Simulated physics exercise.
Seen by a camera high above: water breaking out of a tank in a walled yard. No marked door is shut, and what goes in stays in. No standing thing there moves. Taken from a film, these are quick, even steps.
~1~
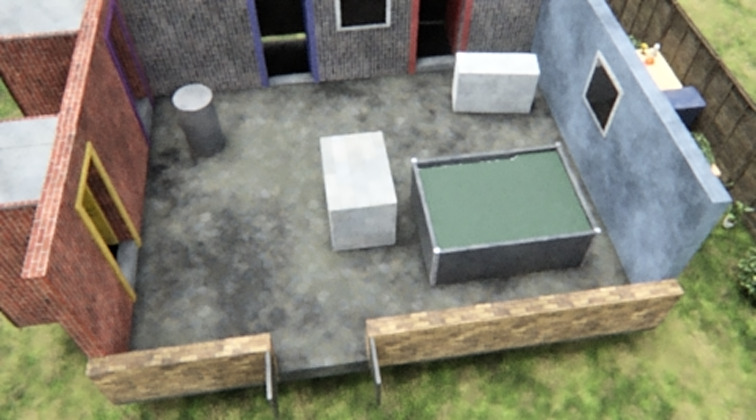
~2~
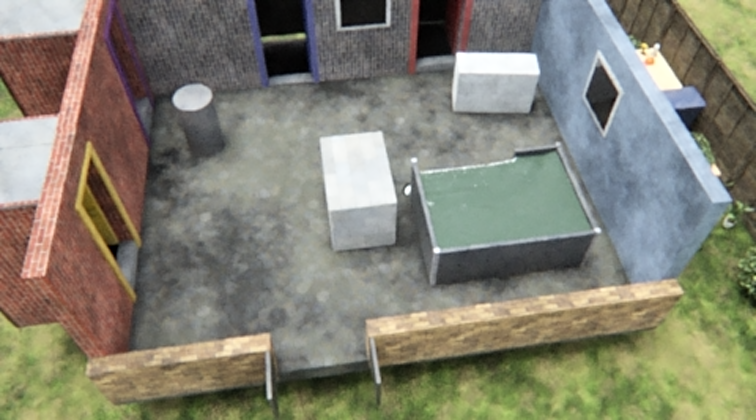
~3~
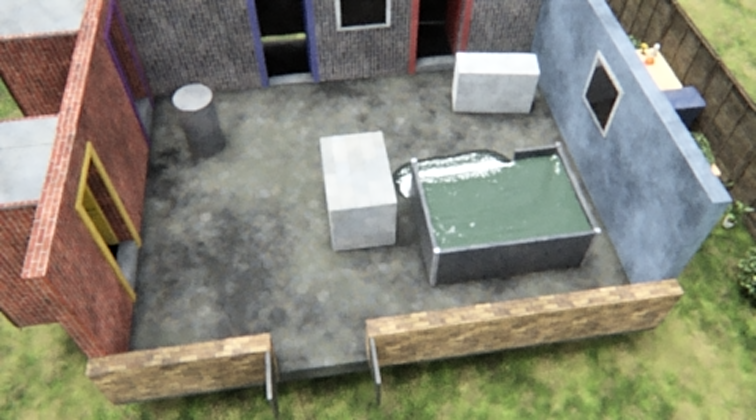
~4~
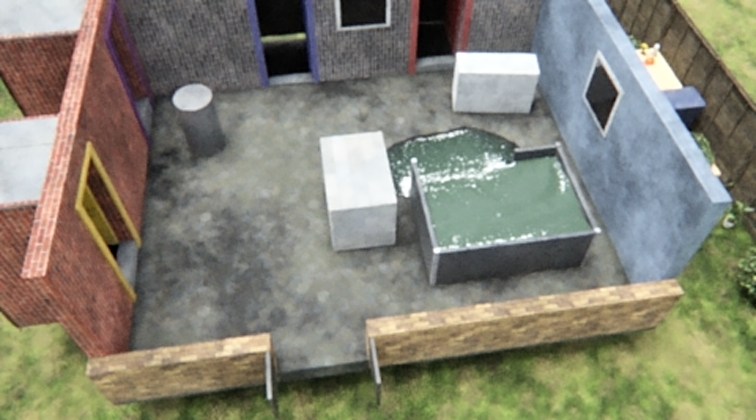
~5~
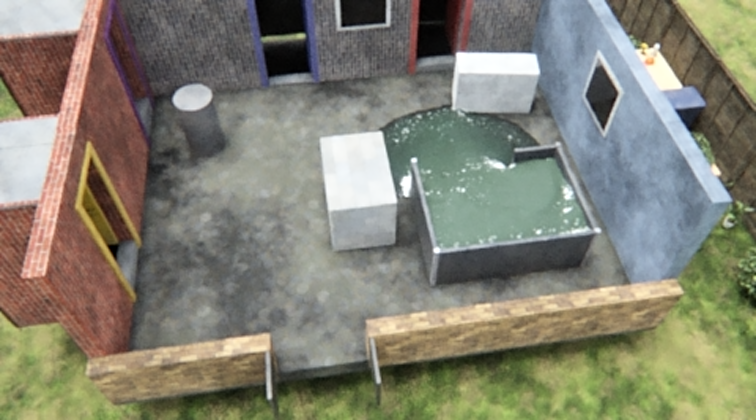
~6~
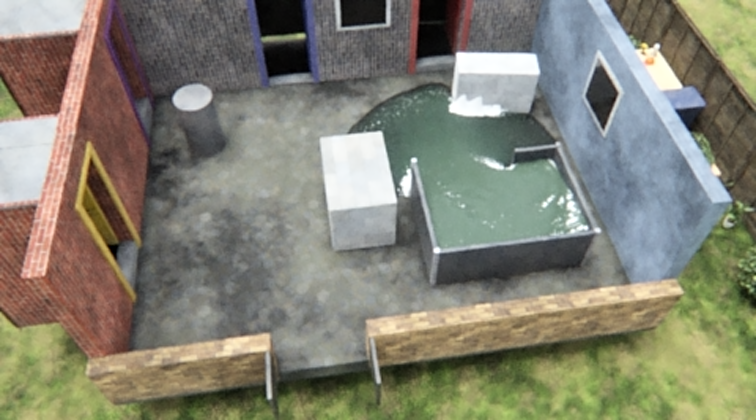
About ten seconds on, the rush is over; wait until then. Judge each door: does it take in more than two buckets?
My call: The red door takes in more, the purple door keeps it to two or fewer, the yellow door keeps it to two or fewer, the blue door takes in more.
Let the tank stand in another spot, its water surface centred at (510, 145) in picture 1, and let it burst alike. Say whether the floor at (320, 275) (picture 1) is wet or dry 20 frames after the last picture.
Result for the spot: Still unsoaked.
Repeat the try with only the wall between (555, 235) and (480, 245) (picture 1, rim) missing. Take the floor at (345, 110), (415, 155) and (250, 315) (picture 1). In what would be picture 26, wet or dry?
The first point is spared, the second spared, the third soaked.
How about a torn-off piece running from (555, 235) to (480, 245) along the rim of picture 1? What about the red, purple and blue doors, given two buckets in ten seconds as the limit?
The red one falls short; the purple one falls short; the blue one exceeds the limit.
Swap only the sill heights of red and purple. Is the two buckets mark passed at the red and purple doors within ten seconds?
In that case the red door overflows the limit and the purple door overflows the limit.
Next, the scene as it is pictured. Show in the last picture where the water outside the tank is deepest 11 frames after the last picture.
It should be deepest at about (391, 77).
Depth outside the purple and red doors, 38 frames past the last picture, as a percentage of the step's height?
In order: Roughly 50 and 100 in a hundred.
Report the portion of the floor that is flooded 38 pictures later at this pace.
About 90 in a hundred.
A moment on, water covers 30 % of the floor; the red door over two buckets in, the purple door not reached, the yellow door not reached, the blue door not reached.
Next, water covers 40 % of the floor; the red door far over two buckets in, the purple door not reached, the yellow door not reached, the blue door over two buckets in.
Then, water covers 55 % of the floor; the red door far over two buckets in, the purple door wet at the sill, nothing in, the yellow door not reached, the blue door far over two buckets in.
Later, water covers 90 % of the floor; the red door far over two buckets in, the purple door wet at the sill, nothing in, the yellow door wet at the sill, nothing in, the blue door far over two buckets in.
In the end, water covers 100 % of the floor; the red door far over two buckets in, the purple door wet at the sill, nothing in, the yellow door wet at the sill, nothing in, the blue door far over two buckets in.
